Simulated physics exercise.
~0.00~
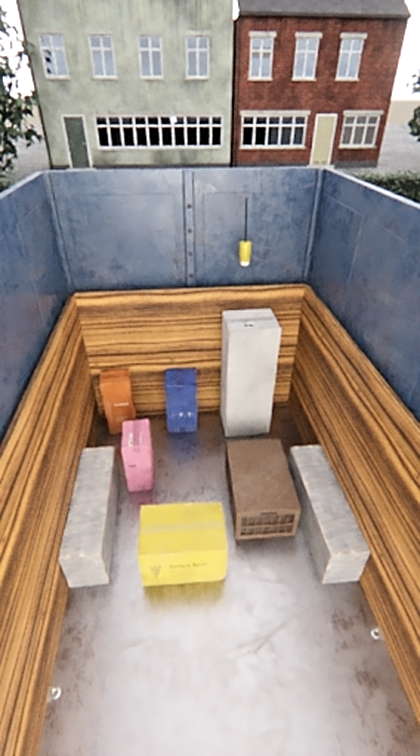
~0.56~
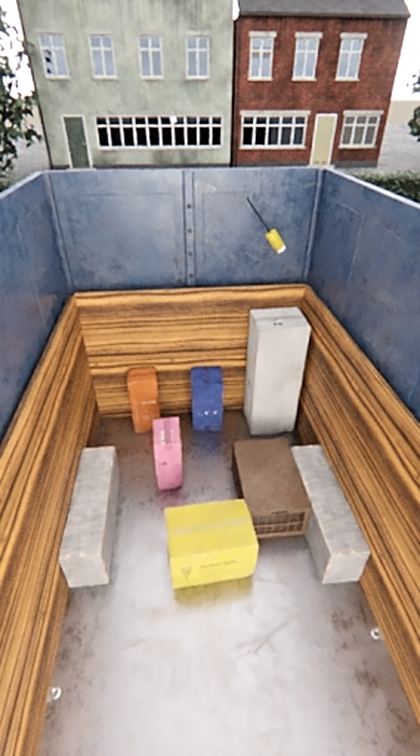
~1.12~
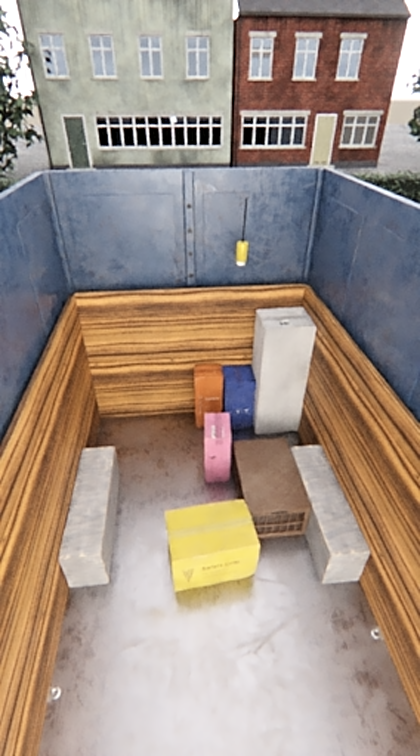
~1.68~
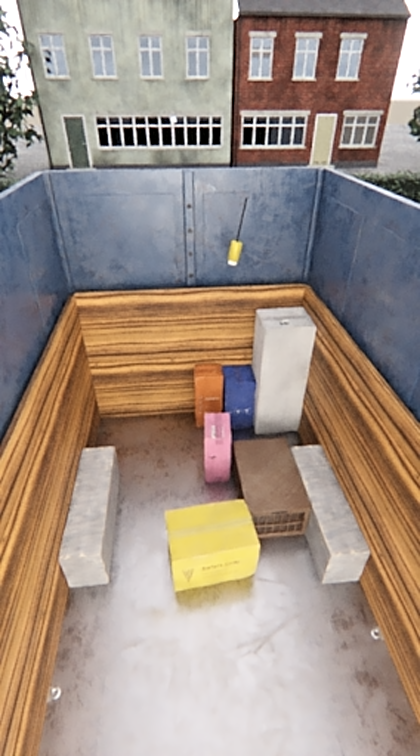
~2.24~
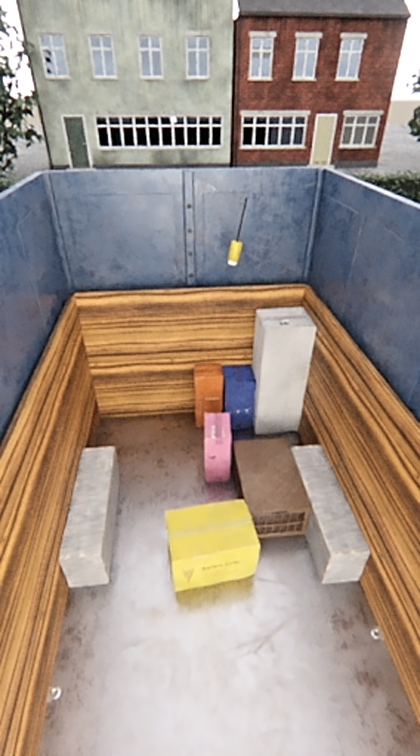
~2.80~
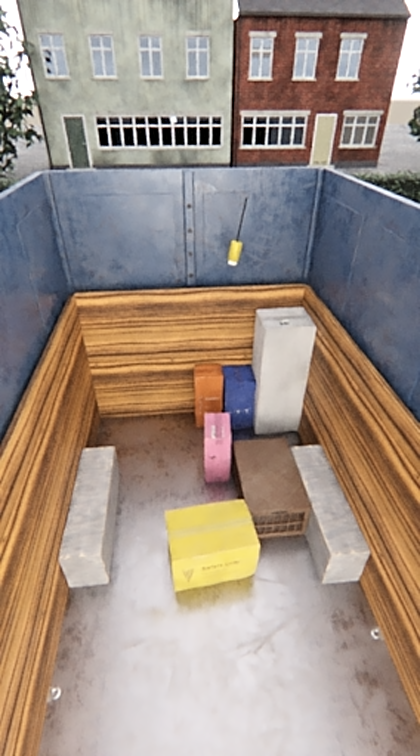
In the open load bay of a van, the hanging lamp swung and the loose boxes slid to the right, the orange, blue and pink ones going farthest, until all came to rest still upright, bunched near the tall white box and brown chest.
